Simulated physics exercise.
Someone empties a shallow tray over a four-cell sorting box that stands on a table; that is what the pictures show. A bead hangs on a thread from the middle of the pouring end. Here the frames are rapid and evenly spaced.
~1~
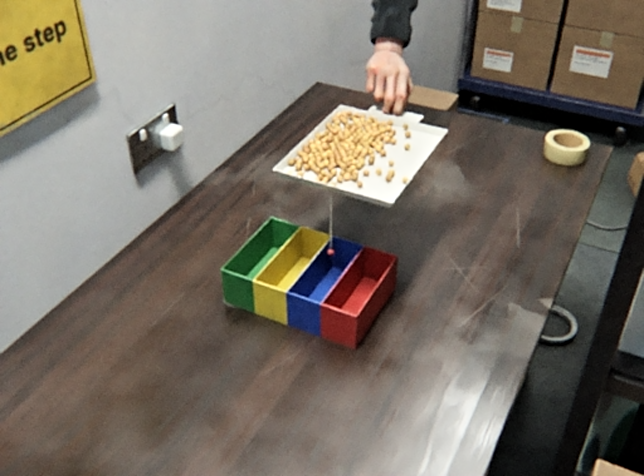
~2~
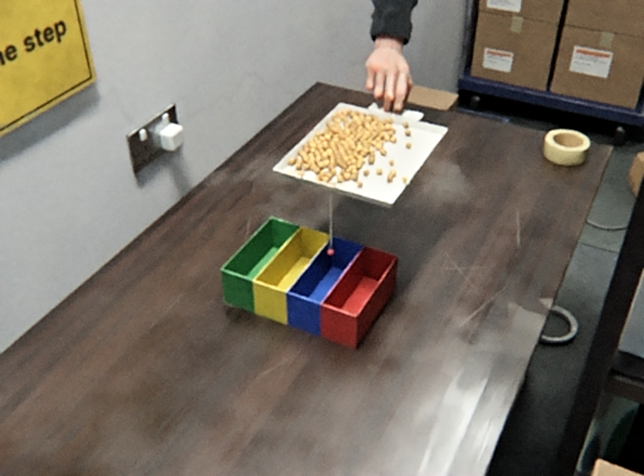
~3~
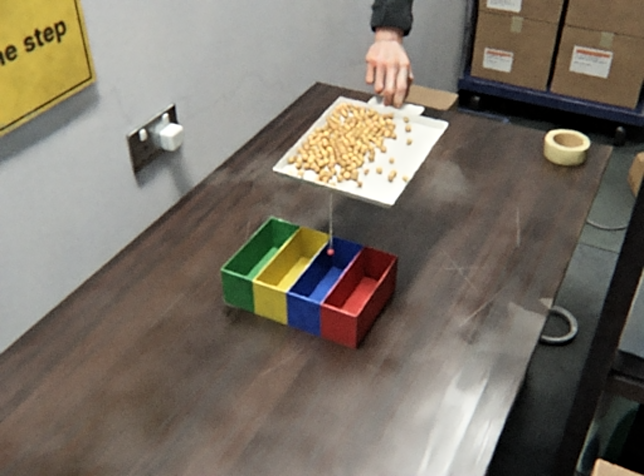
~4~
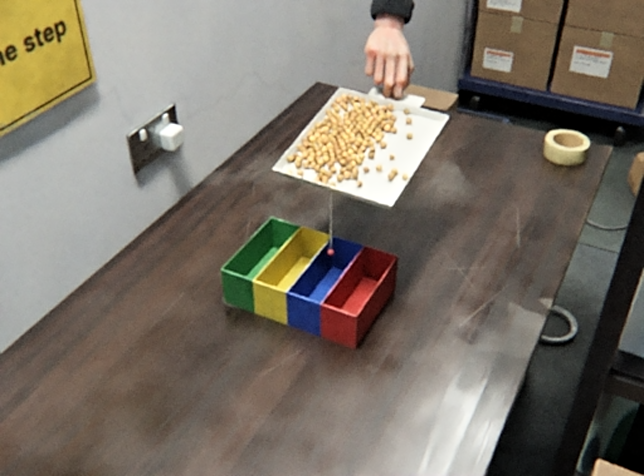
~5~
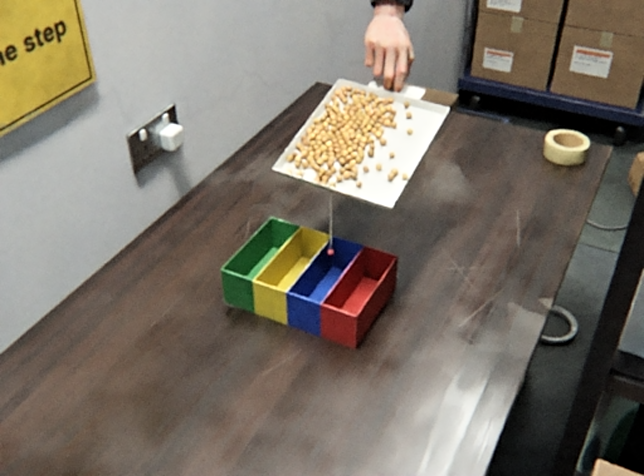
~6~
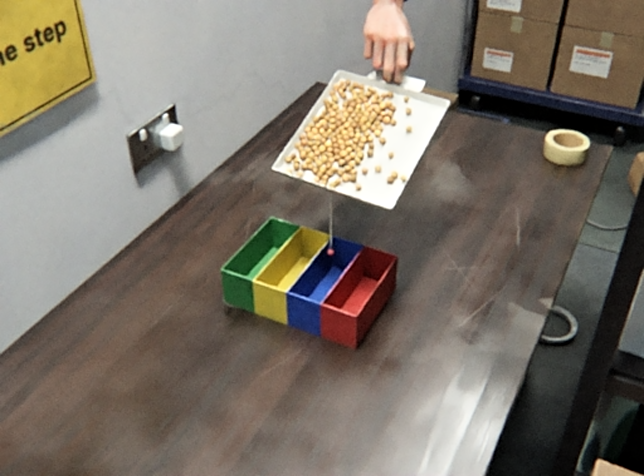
A hand steadily raising the far end of a white tray of small wooden beads above a green, yellow, blue and red box.
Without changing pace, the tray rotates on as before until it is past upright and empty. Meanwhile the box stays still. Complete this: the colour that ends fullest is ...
The fullest is red.
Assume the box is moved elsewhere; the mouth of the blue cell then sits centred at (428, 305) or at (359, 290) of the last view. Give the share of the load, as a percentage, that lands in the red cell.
About 0 and 20 per cent.
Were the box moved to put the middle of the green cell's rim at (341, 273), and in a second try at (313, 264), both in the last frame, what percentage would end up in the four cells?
Roughly 80 per cent, then roughly 90 per cent.
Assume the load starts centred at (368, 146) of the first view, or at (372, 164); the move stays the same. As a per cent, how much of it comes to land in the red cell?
Share in order: Roughly 40 %, 40 %.
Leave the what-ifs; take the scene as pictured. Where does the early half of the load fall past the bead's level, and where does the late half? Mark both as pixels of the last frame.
The leading part at (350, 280), the rest of it at (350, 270).
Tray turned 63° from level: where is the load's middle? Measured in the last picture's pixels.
The middle of the load sits near (347, 213).
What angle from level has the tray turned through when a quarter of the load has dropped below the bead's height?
It's turned some 65 degrees by then.
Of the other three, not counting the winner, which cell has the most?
I'd say the blue one.
Shortly afterwards, tray tipped steeply; near half on the tray; a little in the red cell; a little in the blue cell; only a few in the yellow cell; near a third falling or outside the box.
Next, tray tipped past a quarter turn; near a third in the red cell; near a quarter in the blue cell; a little in the yellow cell; near a third falling or outside the box.
Some moments later, tray tipped past a quarter turn; near a third in the red cell; near a quarter in the blue cell; a little in the yellow cell; near a third falling or outside the box.
In the end, tray tipped past a quarter turn; near a third in the red cell; near a quarter in the blue cell; a little in the yellow cell; none at all in the green cell; near a third outside the box.
